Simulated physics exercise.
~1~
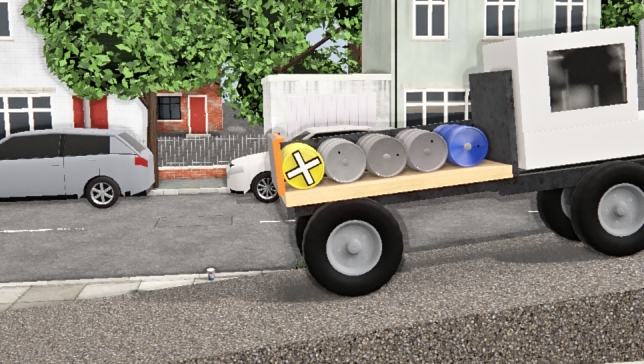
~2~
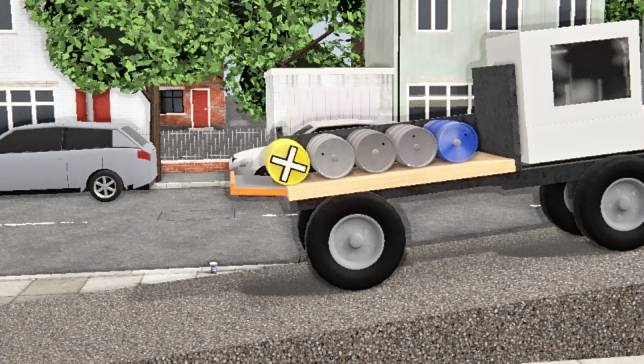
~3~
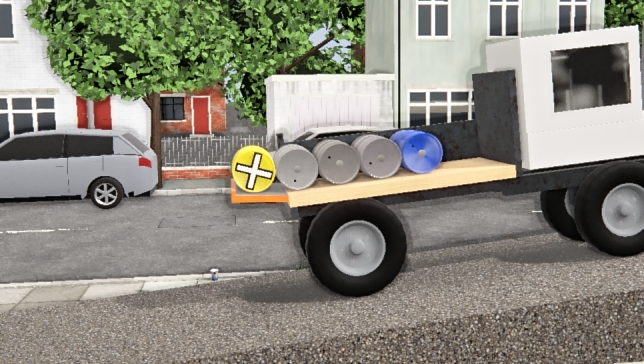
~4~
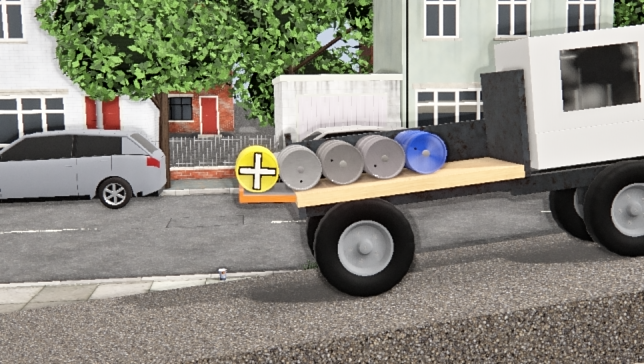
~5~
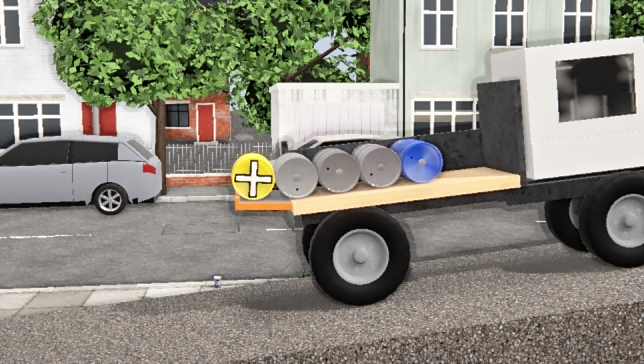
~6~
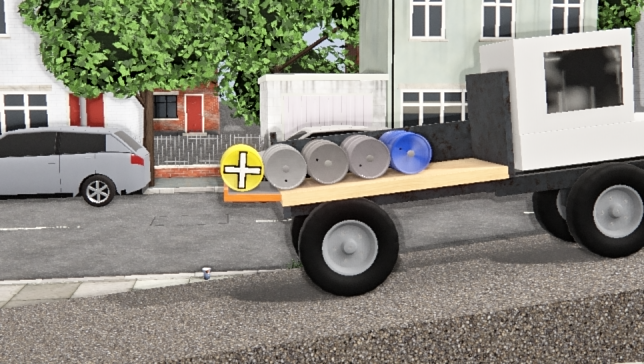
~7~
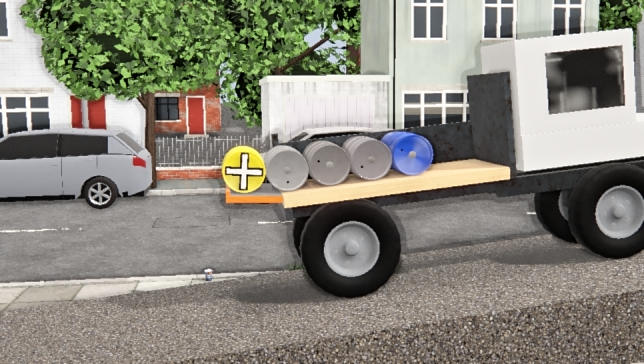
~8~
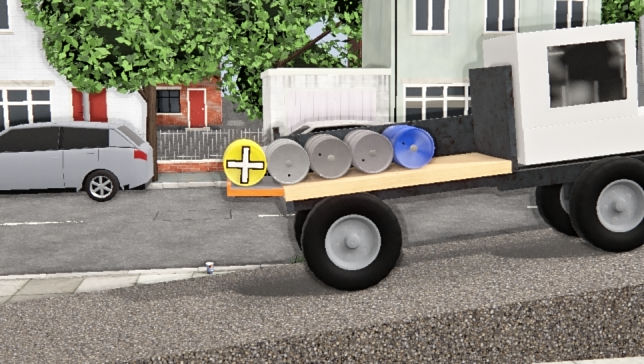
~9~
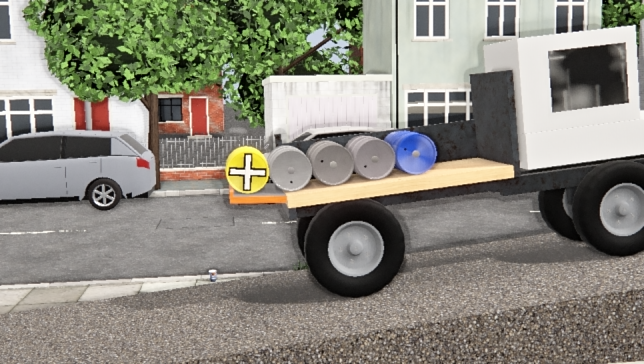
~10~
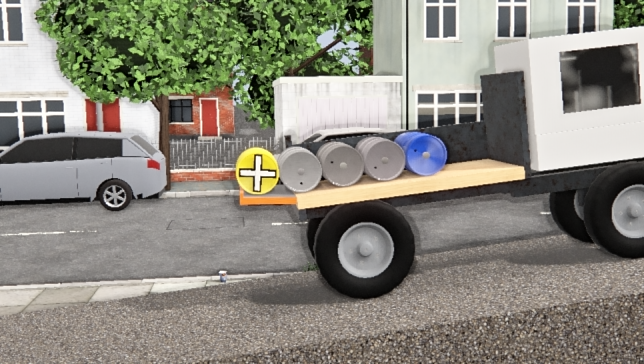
On a sloping street, a truck's tailgate drops and five barrels roll left, stopping aboard.
